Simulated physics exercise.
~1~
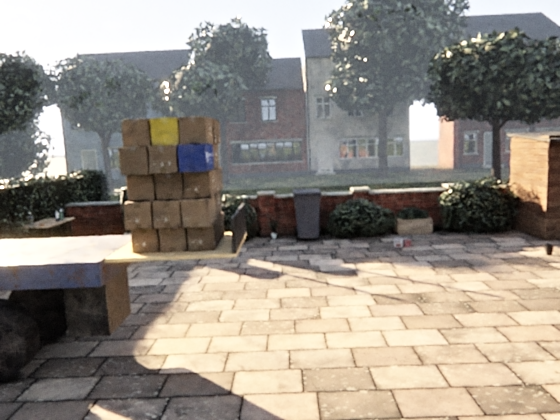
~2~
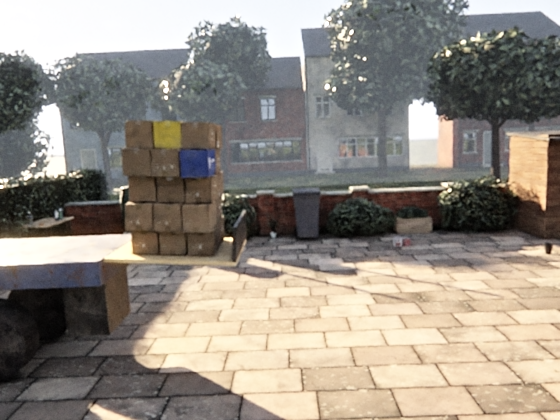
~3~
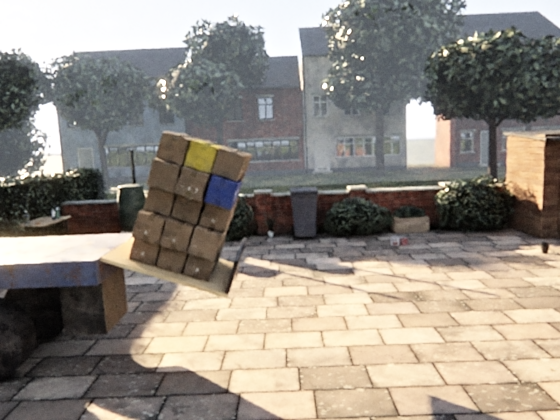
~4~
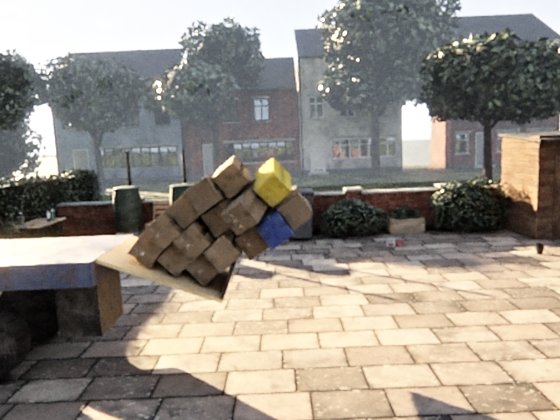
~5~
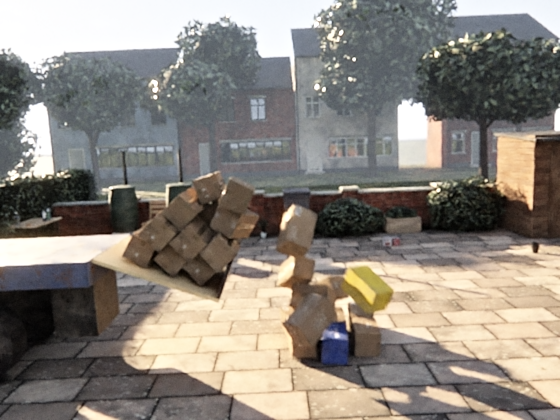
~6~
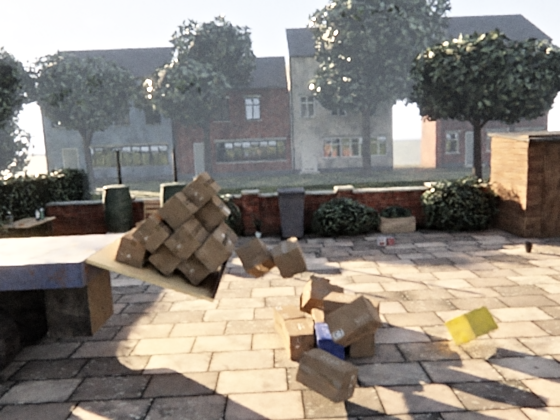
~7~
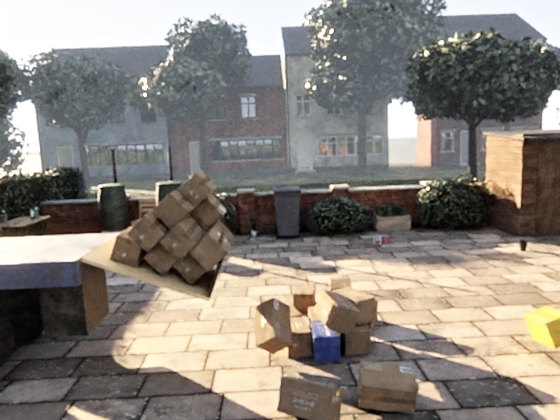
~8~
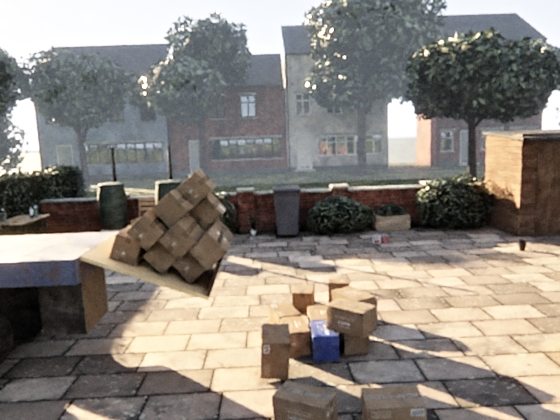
At first, a neat stack of brown cartons, one marked yellow and one blue, stands on a flap beside a flat-bed in a paved yard, with houses and trees behind. The flap tilts down to the right, and the whole stack leans with it. The upper cartons slide and topple over the outer edge, the yellow and blue ones among them. They tumble onto the paving, and the yellow carton bounces away to the right and leaves view. At the end, a jumbled heap remains on the sloping flap, while the blue carton lies among the fallen ones below.
